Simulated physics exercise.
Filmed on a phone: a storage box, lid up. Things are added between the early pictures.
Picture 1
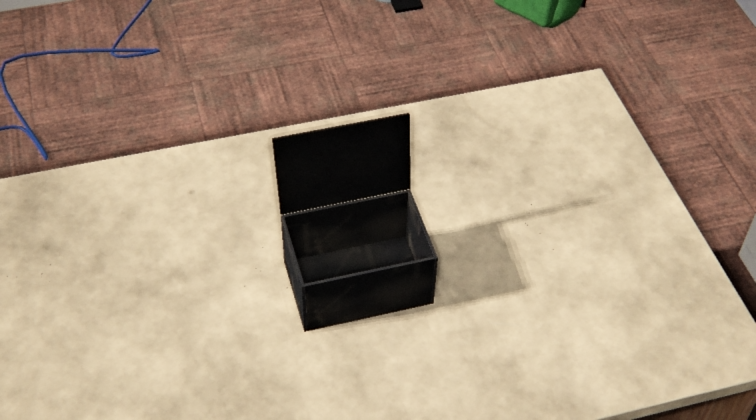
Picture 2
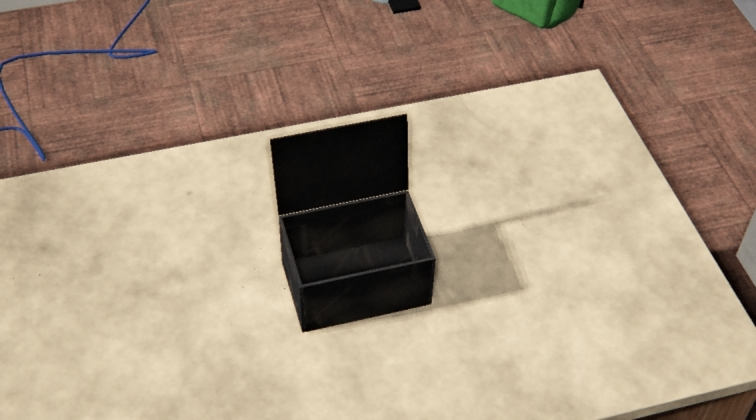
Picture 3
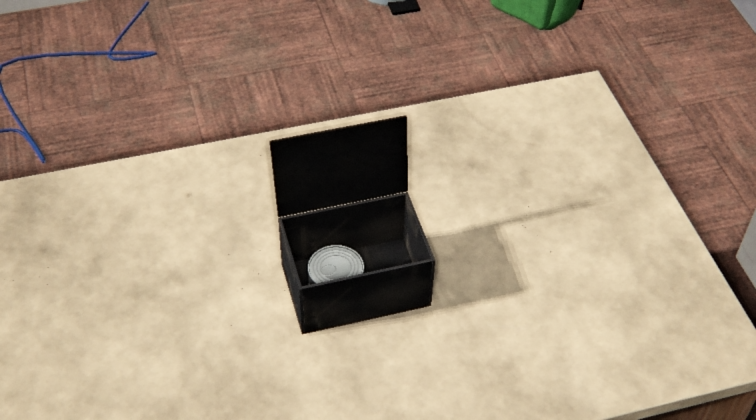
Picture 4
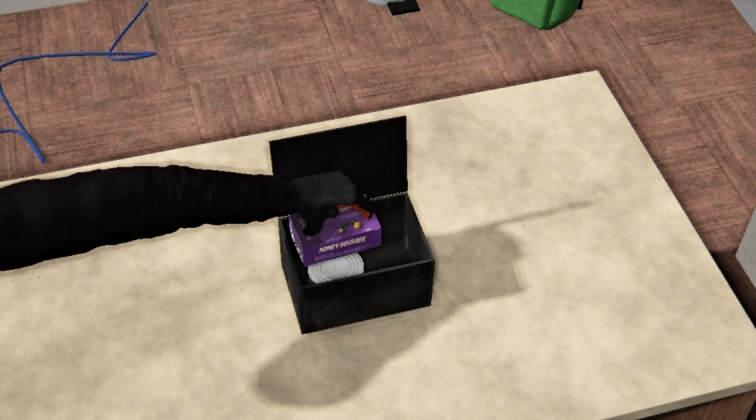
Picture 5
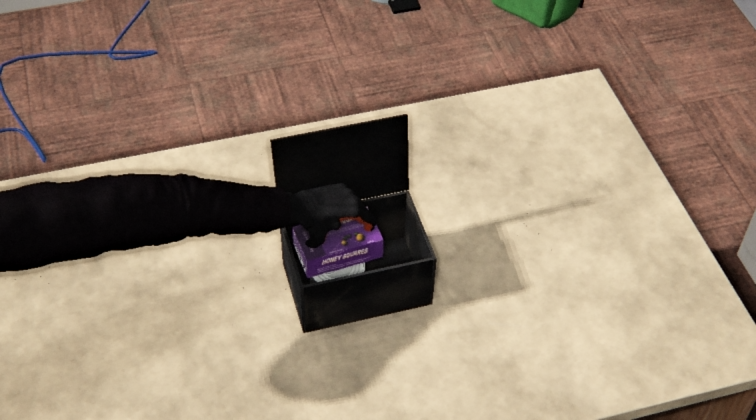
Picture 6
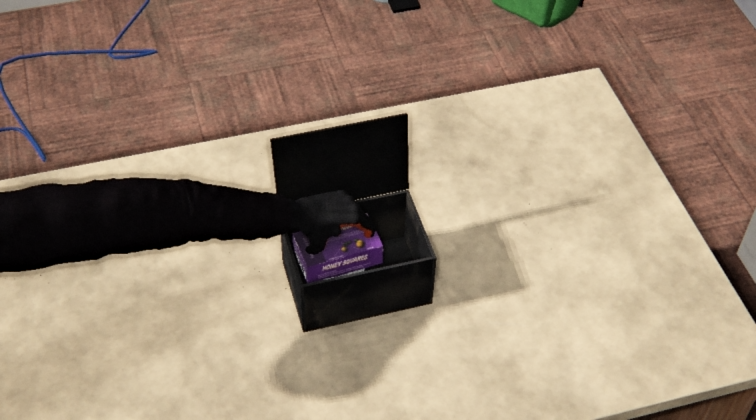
The video shows an open black box on a pale tabletop, empty at first, then with a round silvery object inside. A black-sleeved arm reaches in from the left, lowering a purple carton into the box over the round object.
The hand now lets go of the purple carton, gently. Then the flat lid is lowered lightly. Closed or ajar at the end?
It shuts flat.
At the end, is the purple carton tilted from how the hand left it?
The purple carton stays as placed.
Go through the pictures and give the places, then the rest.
In the first picture, the last thing is not in view yet.
In the second picture, the last thing is not in view yet.
In the third picture, the last thing is not in view yet; black tub (336, 276).
The fourth picture shows on its way; purple carton (335, 230).
The fifth picture shows on its way; purple carton (338, 242).
The sixth picture shows in place under the hand; purple carton (338, 249).
Then, 1.40 s later than the last frame, lid 72° above the rim.
Then, 2.00 s later than the last frame, lid 32° above the rim.
When it is over, lid shut; both as before. End places, in pixels of the last picture, purple carton near (338, 249).
